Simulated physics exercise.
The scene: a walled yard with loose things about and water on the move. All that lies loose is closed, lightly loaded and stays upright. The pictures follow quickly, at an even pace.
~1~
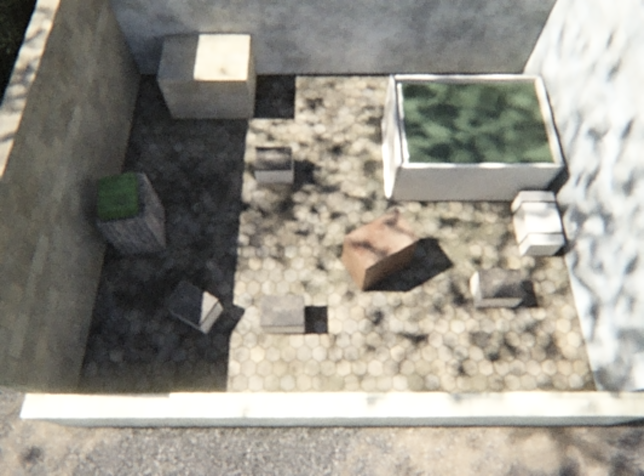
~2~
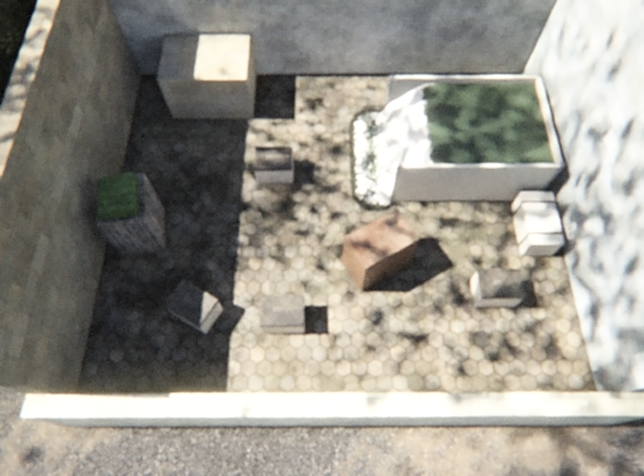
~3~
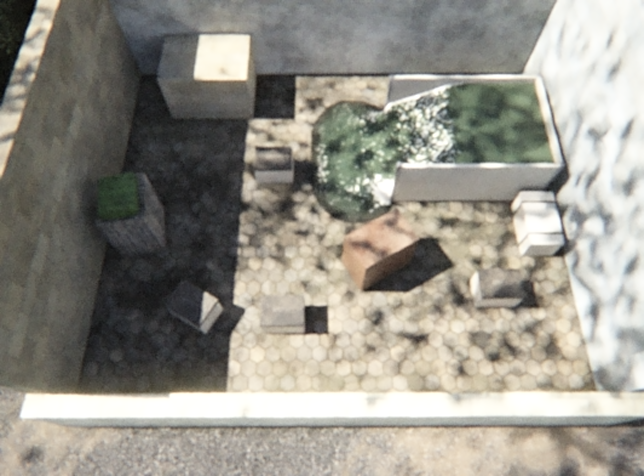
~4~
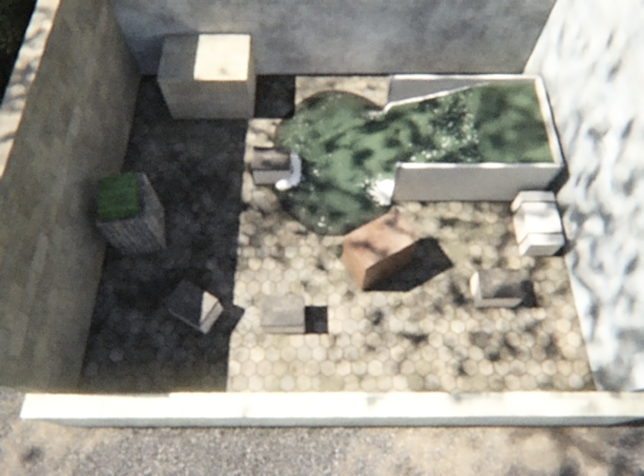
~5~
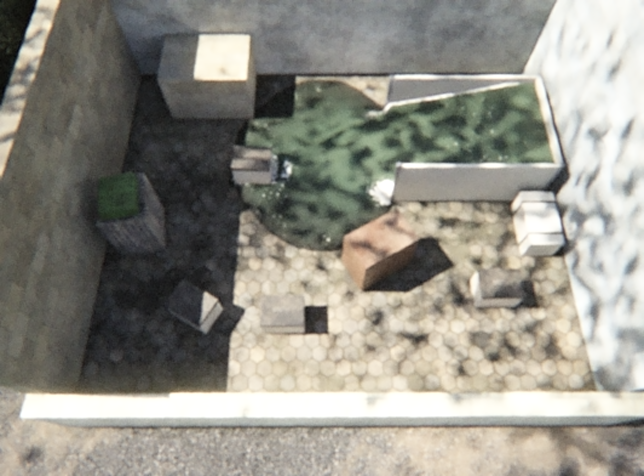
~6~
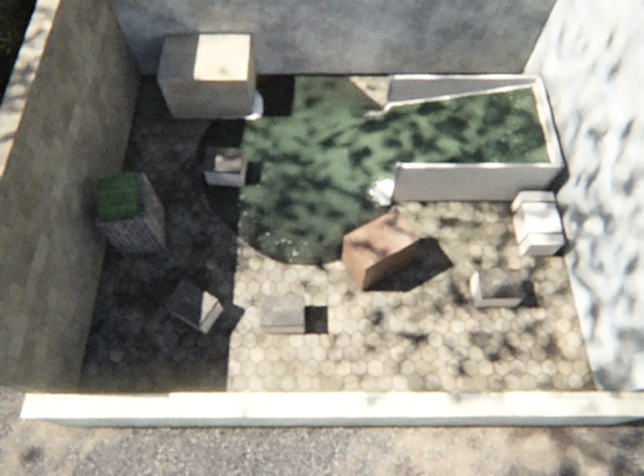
In a walled yard scattered with boxes and blocks, a raised white tank of green water opens at its left side. Water pours out and spreads left across the paving in a widening green pool, reaches a small pale box and pushes it leftward, while the other loose things stay put.
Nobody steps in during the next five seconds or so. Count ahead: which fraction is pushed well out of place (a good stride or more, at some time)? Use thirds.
Share: Between one and two thirds.
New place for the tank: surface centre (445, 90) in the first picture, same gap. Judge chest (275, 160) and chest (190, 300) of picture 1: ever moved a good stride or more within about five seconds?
One after the other: Yes, that far or more.
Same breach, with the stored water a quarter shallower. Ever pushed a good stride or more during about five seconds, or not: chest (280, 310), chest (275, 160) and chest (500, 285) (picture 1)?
One after the other: Short of that, yes, less than that.
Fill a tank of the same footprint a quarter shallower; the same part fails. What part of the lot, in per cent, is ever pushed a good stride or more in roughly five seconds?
I make it 40 per cent.
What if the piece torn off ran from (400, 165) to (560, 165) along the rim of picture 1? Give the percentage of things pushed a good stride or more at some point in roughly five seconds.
Some 100 per cent.
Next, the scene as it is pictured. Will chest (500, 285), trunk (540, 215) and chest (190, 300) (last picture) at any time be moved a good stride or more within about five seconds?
In turn: Short of that, less than that, shifted that much.
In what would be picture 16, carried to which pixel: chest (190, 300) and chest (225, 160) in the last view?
Roughly at (151, 350) and (122, 151).
A moment on, 1 of 5 are well off their spots; 0 afloat.
Next, 2 of 5 are well off their spots; 1 afloat.
Later, 2 of 5 are well off their spots; 2 afloat.
In the end, 3 of 5 are well off their spots, and 3 have been at some point; 2 afloat.
